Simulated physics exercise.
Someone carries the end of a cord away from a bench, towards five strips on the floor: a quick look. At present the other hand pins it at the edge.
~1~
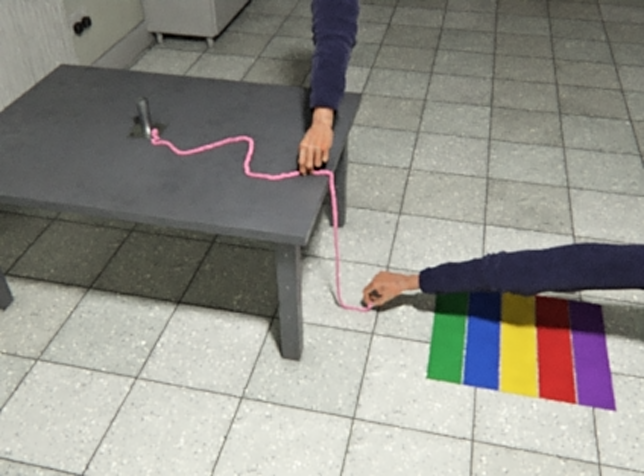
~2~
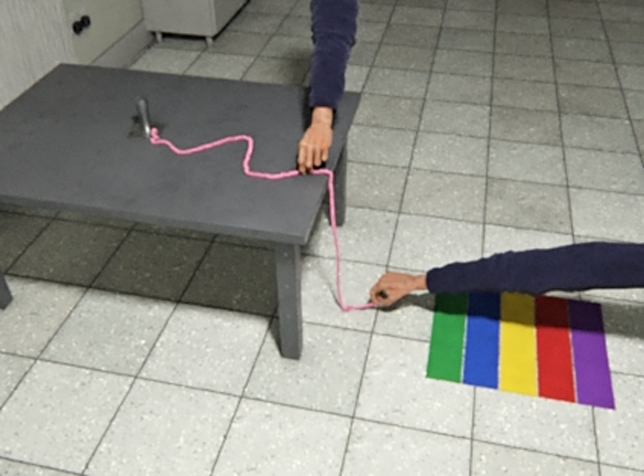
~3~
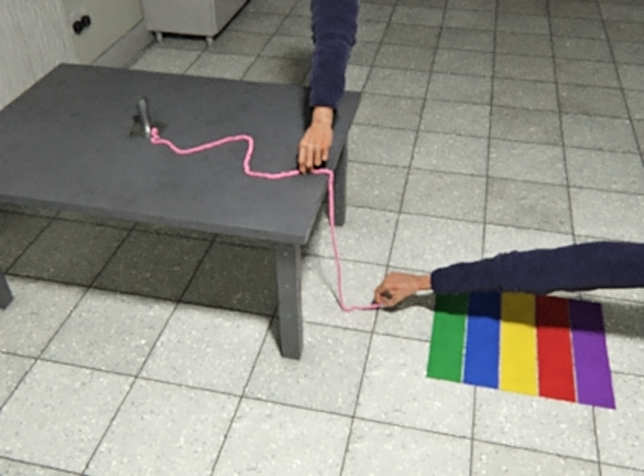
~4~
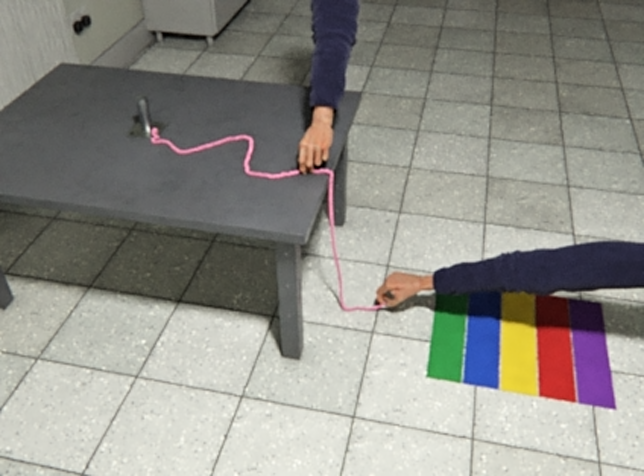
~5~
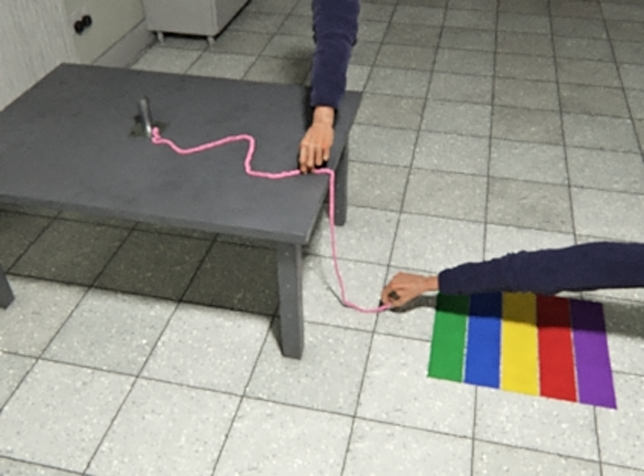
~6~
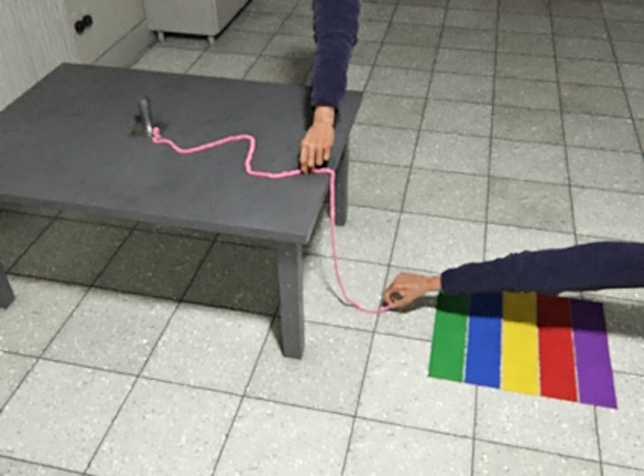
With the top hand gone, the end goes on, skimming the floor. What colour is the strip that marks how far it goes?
That strip is purple.
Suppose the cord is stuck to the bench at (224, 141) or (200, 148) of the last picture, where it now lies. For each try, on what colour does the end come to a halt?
In order: Red, then red.
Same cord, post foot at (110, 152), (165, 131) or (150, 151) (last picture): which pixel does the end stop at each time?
(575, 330), (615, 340) and (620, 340).
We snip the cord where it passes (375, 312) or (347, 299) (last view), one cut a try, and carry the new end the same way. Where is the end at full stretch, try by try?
Near (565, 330) and (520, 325).
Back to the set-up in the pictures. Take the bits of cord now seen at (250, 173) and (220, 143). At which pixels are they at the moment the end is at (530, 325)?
Result - first point (339, 174), second point (255, 144).
Early on, end near (530, 325); over yellow.
Midway, end near (571, 331); over red.
At the end of the slack, end near (596, 335); over purple. It gets as far as the purple strip.
